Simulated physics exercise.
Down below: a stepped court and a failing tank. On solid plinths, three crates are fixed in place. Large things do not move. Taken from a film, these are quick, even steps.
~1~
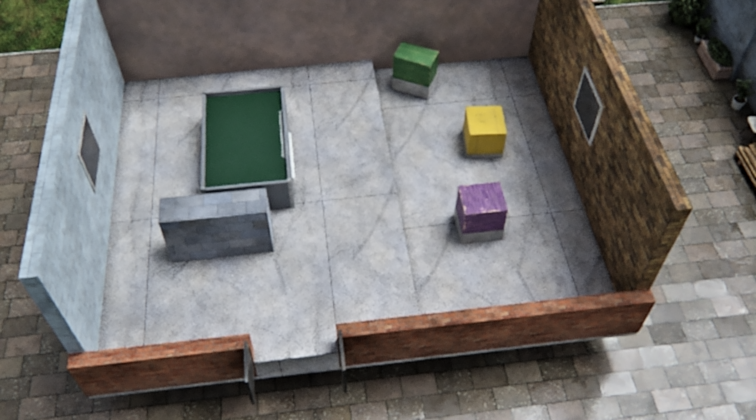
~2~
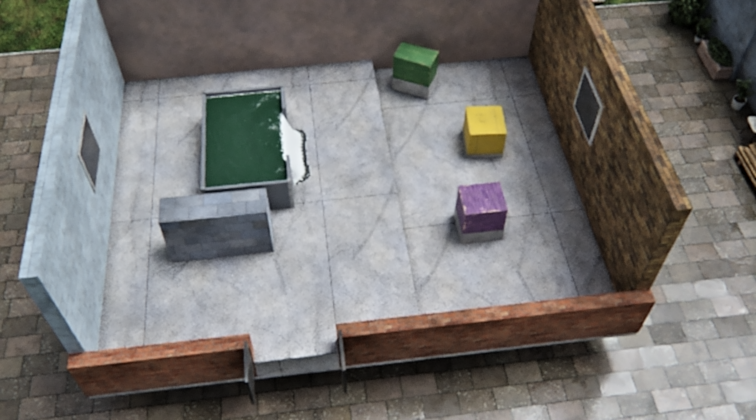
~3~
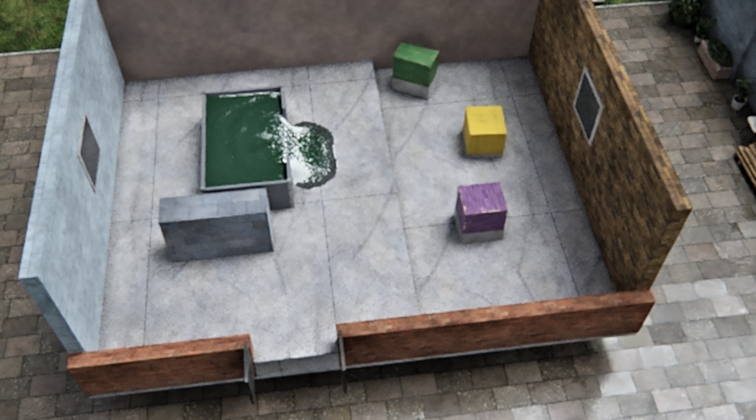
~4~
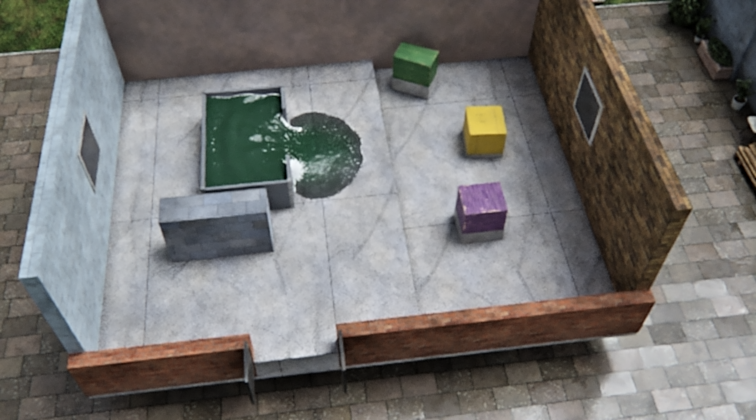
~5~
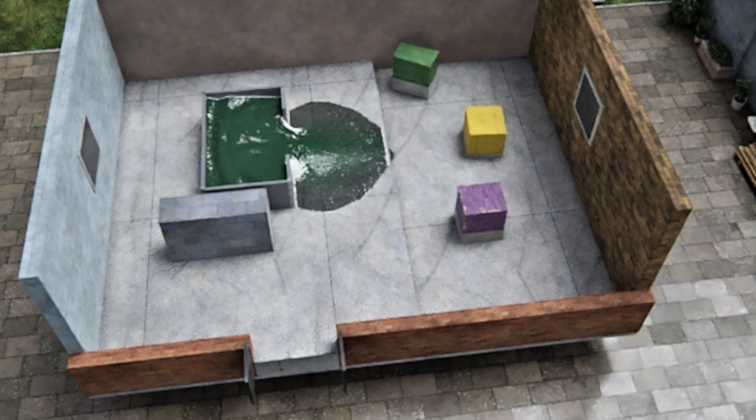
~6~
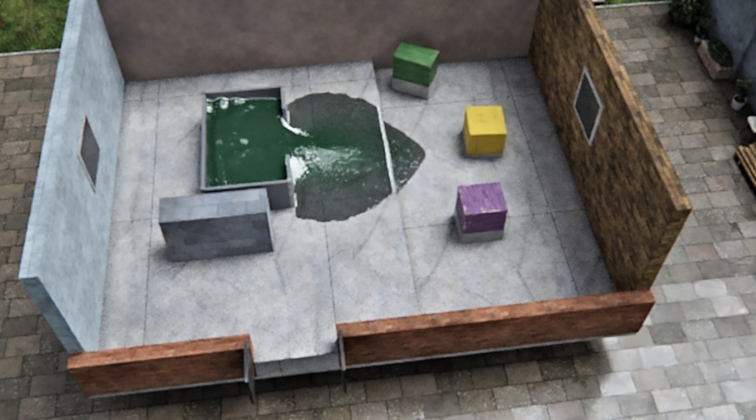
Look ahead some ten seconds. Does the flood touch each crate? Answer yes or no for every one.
Purple crate: No; yellow crate: Yes; green crate: No.
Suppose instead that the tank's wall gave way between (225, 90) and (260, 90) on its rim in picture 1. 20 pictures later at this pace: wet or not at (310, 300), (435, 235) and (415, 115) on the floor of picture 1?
Okay, the first is left untouched, the next is left untouched, and the last is waterlogged.
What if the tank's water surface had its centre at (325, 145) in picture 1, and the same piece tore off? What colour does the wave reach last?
Last comes the green-painted one.
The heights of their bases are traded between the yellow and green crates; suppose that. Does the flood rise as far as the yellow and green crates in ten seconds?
Result - yellow crate: Untouched; green crate: Hit.
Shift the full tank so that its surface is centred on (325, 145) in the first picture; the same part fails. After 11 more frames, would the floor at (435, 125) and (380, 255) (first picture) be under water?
Taking them in turn, drenched, then left unwetted.
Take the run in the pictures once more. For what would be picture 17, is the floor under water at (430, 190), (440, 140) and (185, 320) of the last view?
Taking the three spots one by one, I'd call them drenched, drenched and clear.
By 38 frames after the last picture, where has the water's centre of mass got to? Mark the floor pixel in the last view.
The water's middle lies around (424, 175).
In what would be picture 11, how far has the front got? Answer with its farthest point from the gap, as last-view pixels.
The wet edge reaches furthest near (526, 169).
A moment on, water covers 25 % of the floor; the purple crate water round its plinth, the yellow crate water round its plinth, the green crate water round its plinth.
Next, water covers 40 % of the floor; the purple crate water round its plinth, the yellow crate water round its plinth, the green crate water round its plinth.
Then, water covers 50 % of the floor; the purple crate water round its plinth, the yellow crate water round its plinth, the green crate water round its plinth.
Later, water covers 55 % of the floor; the purple crate water round its plinth, the yellow crate water round its plinth, the green crate water round its plinth.
In the end, water covers 50 % of the floor; the purple crate stayed above the water, the yellow crate was topped, the green crate stayed above the water.
